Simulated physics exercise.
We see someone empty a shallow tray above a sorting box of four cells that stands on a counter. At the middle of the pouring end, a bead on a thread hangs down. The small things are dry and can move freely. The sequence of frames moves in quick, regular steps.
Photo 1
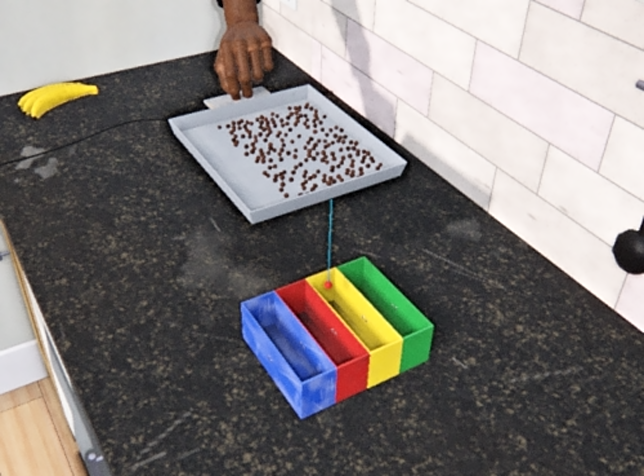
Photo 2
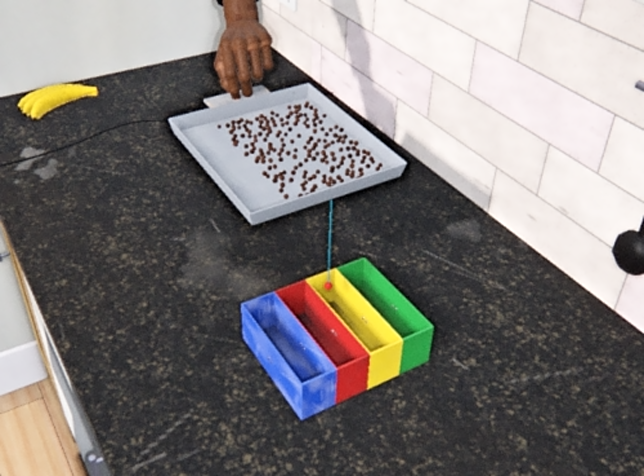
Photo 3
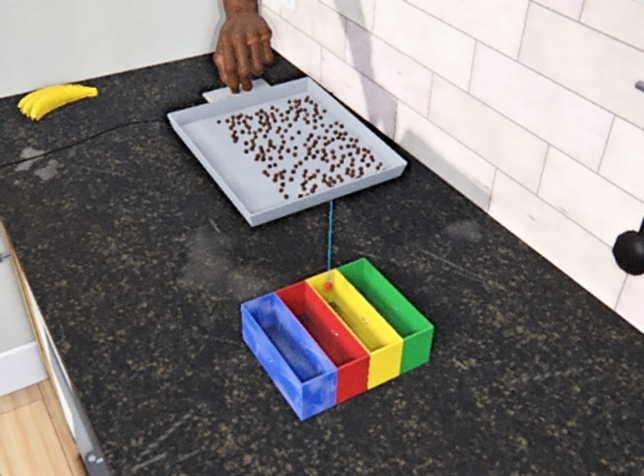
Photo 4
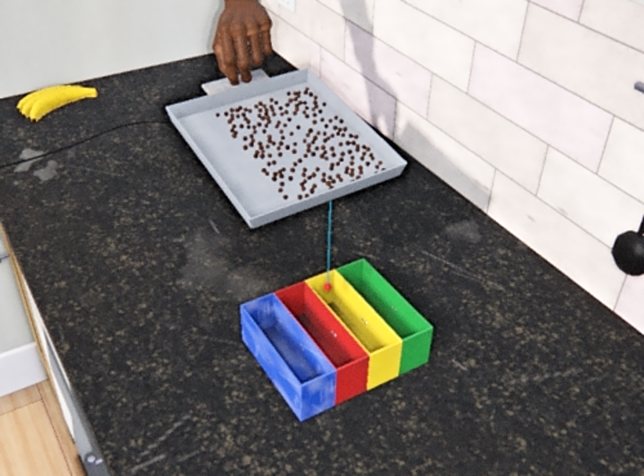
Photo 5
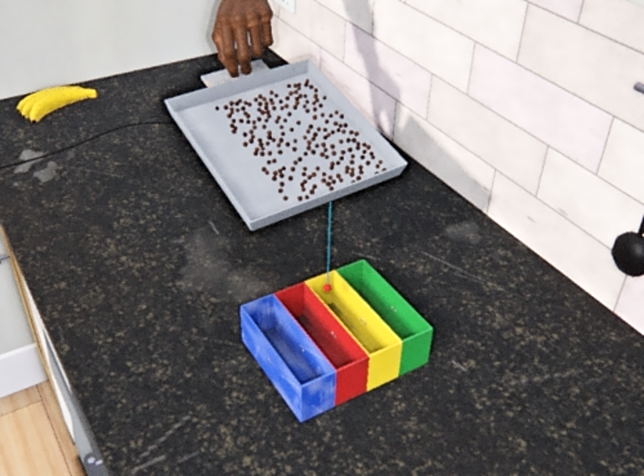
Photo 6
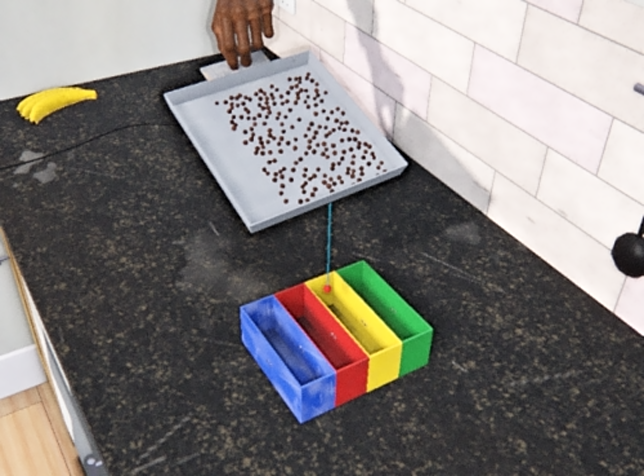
A hand gradually raises the back of a gray tray of small brown berries.
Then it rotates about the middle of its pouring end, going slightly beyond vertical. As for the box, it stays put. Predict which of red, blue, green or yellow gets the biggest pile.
The biggest pile lands in blue.
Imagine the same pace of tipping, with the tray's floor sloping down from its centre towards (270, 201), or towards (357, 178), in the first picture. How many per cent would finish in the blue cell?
Close to 80 percent first and close to 0 percent second.
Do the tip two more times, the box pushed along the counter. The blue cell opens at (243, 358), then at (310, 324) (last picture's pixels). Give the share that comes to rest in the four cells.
It would be roughly 100 per cent in the first placement and roughly 40 per cent in the second.
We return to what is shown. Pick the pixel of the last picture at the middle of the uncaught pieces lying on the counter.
Estimate: About (222, 402).
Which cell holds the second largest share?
That's the cell in red.
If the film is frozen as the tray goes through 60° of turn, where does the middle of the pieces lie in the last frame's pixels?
I'd put the middle of the pieces at roughly (308, 202).
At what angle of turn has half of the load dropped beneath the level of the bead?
Roughly 105°.
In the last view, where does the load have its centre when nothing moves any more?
About (293, 369).
Shortly afterwards, tray tipped steeply; all but a few on the tray; only a few in the blue cell; only a few falling or outside the box.
Next, tray tipped right over; near a third on the tray; a little in the blue cell; only a few in the red cell; near half falling or outside the box.
Some moments later, tray tipped past a quarter turn; near half in the blue cell; near a quarter in the red cell; a little in the yellow cell; only a few in the green cell; near a quarter falling or outside the box.
In the end, tray tipped past a quarter turn; near half in the blue cell; near a quarter in the red cell; a little in the yellow cell; only a few in the green cell; near a quarter outside the box.
